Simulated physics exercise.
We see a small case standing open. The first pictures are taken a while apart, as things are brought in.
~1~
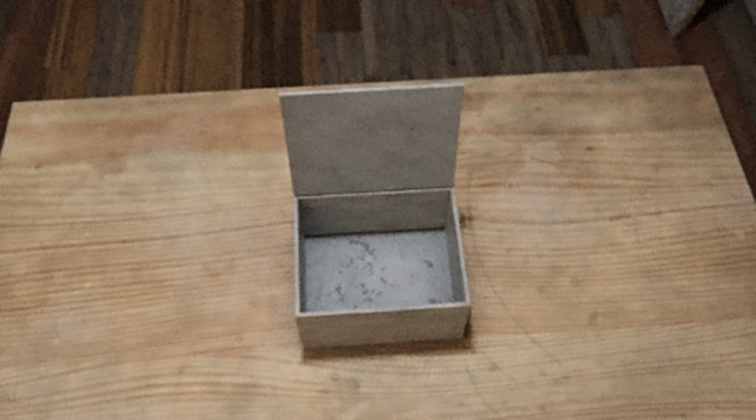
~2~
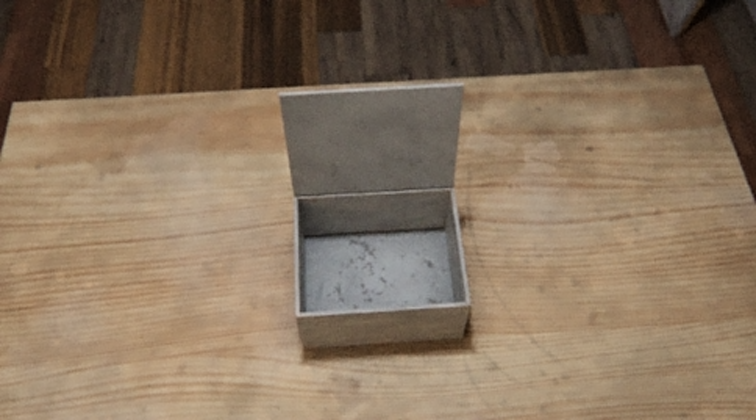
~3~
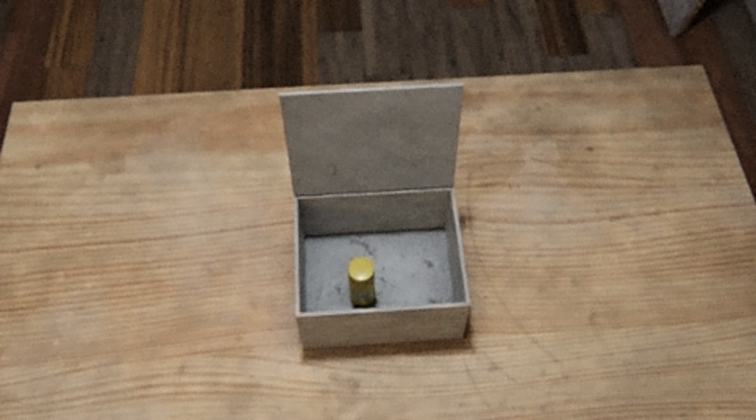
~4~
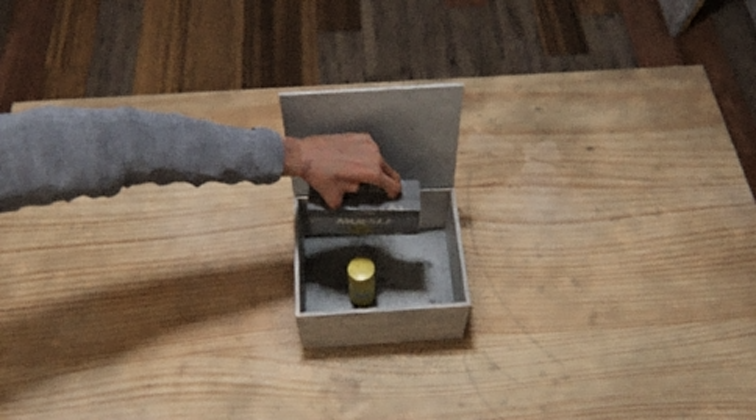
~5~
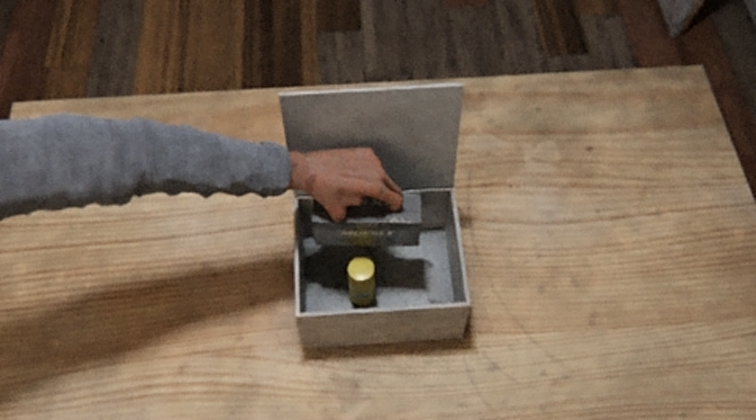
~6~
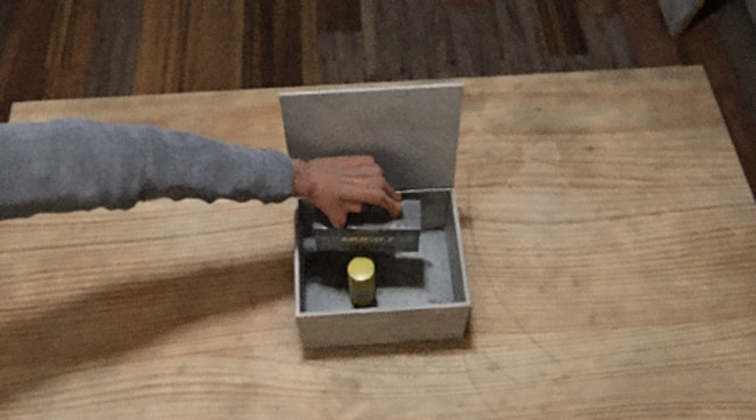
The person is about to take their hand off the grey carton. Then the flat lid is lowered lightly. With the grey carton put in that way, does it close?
In the end the lid shuts flat.
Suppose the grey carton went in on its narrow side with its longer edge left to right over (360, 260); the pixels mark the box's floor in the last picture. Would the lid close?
Then it sits on the rim.
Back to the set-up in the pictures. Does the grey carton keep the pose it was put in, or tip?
It stays as placed.
Then, 0.90 s later than the last frame, lid starting down; grey carton moved about its own width near (368, 256).
Then, 1.60 s later than the last frame, lid 59° above the rim; grey carton moved about its own width near (368, 256).
Then, 2.10 s later than the last frame, lid 20° above the rim; grey carton moved about its own width near (368, 256).
When it is over, lid shut; moved from the start, grey carton; yellow shaker as before. End places, in pixels of the last picture, grey carton near (368, 256).
